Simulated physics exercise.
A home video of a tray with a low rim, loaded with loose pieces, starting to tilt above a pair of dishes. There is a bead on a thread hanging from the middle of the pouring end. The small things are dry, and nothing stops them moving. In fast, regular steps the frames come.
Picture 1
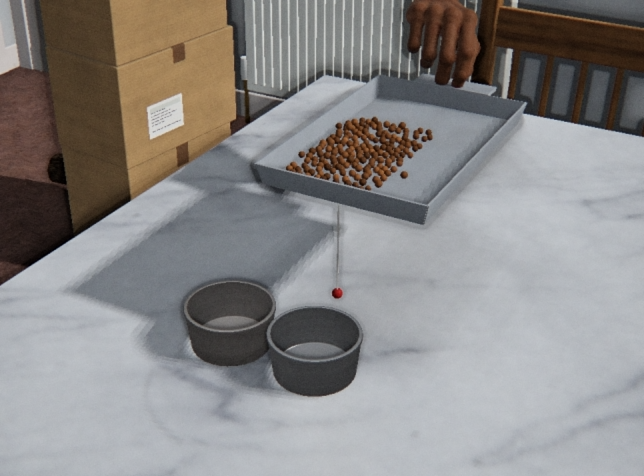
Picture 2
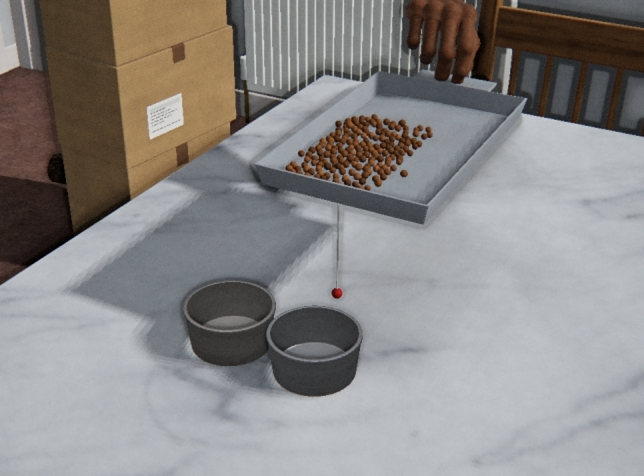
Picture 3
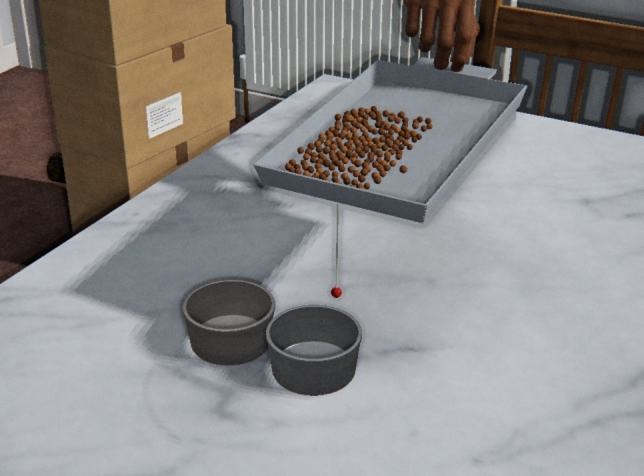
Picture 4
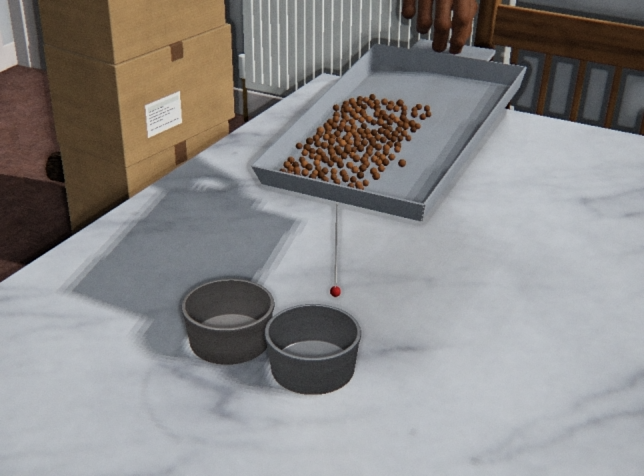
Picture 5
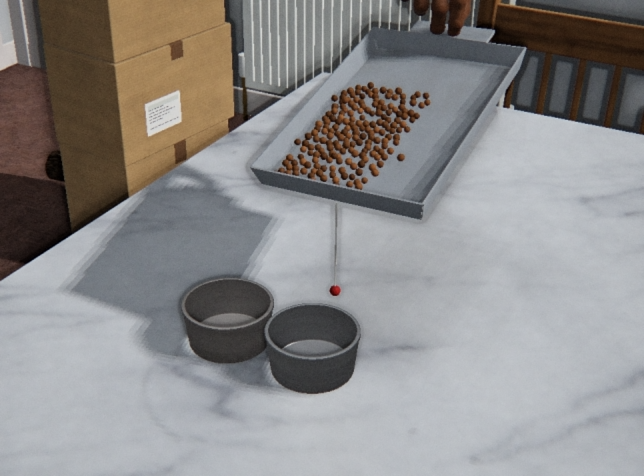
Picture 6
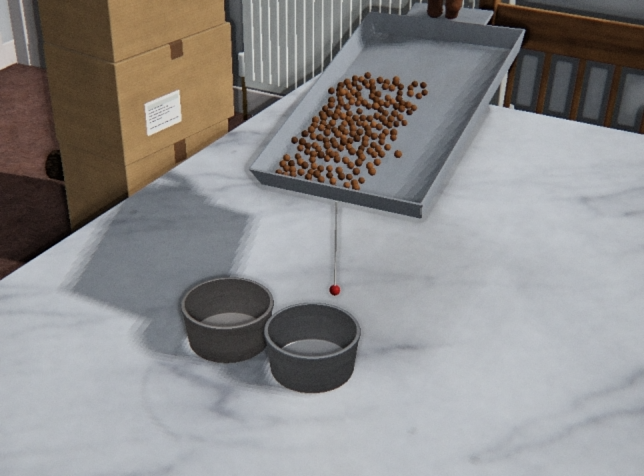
Tray of small brown cereal balls tilting gradually as a hand raises its far end, above two dark dishes on a marble surface.
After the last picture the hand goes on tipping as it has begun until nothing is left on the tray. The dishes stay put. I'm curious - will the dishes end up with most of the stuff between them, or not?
The dishes collect the majority.
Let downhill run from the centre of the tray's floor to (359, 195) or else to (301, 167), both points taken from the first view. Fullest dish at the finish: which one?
For the first slope the righthand dish, for the second the lefthand dish.
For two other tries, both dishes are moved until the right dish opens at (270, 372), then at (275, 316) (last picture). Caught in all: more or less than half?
Well, the minor share the first time and the bulk the second time.
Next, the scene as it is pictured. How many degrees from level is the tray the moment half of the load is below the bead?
Close to 105 degrees, I reckon.
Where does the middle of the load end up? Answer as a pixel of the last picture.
Roughly pixel (248, 342).
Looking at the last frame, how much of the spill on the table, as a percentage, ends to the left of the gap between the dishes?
Around 40 percent of the pieces.
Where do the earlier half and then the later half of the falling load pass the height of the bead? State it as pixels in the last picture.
About (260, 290), and after that about (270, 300).
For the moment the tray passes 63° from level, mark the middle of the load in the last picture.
Centre estimate: (309, 166).
Soon, tray tipped steeply; nearly all on the tray; a stray few in the air.
A while on, tray tipped past a quarter turn; about a quarter on the tray; a small part in the right dish; about a third in the left dish; a small part outside both; about a quarter in the air.
Towards the end, tray tipped past a quarter turn; about a third in the right dish; about half in the left dish; a small part outside both; a stray few in the air.
Finally, tray tipped past a quarter turn; about a third in the right dish; about half in the left dish; a small part outside both; a stray few in the air.
